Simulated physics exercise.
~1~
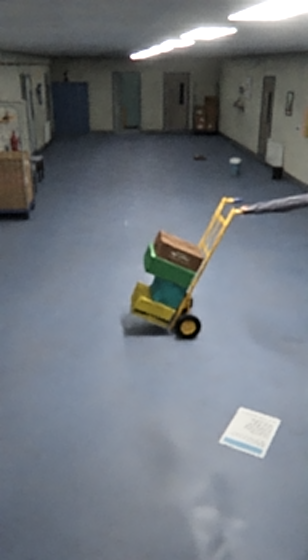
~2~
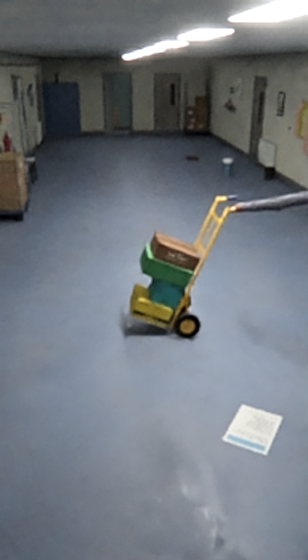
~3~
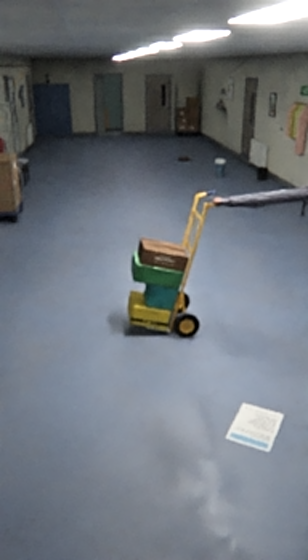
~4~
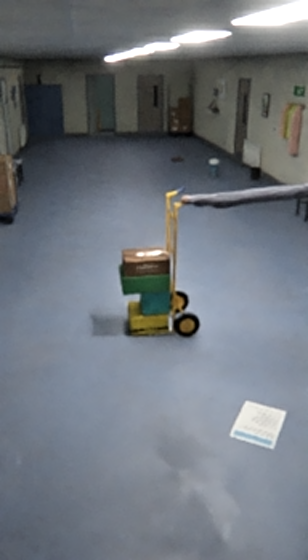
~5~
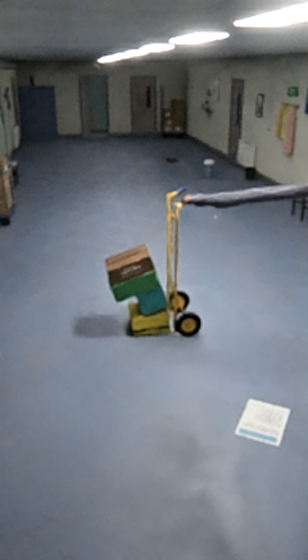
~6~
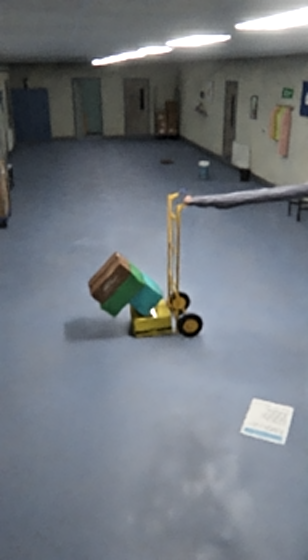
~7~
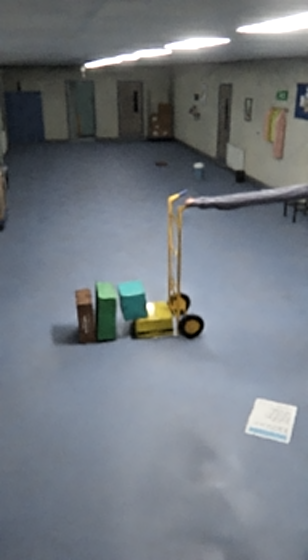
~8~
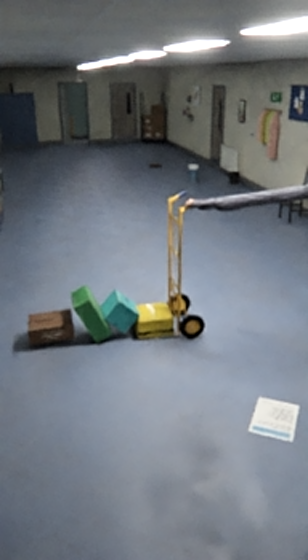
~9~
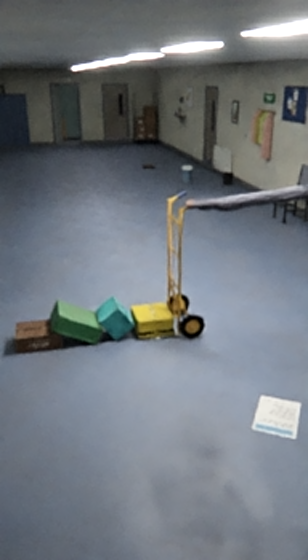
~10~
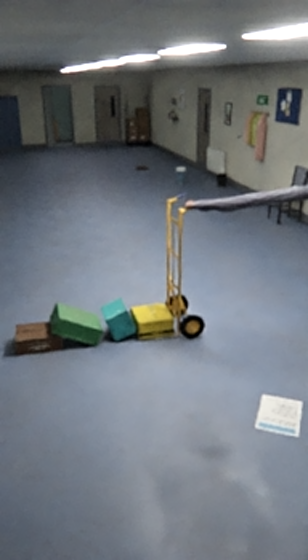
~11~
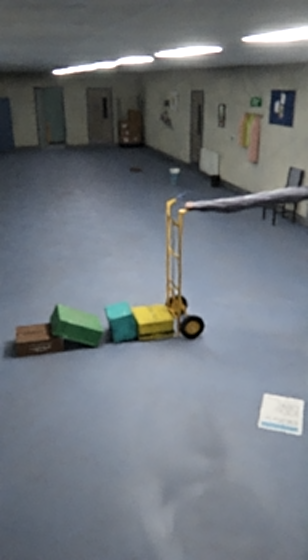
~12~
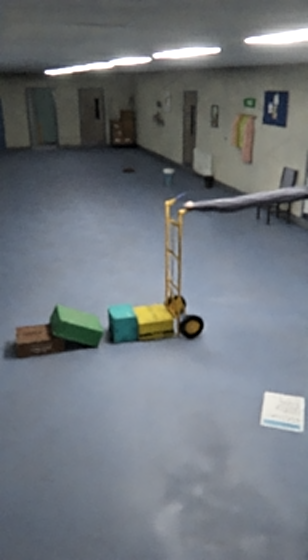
A stack of boxes toppled forward off a yellow sack truck as it was tipped upright and stopped, spilling the brown, green and turquoise ones leftward onto the blue floor, while the yellow box stayed at the bottom against the truck.
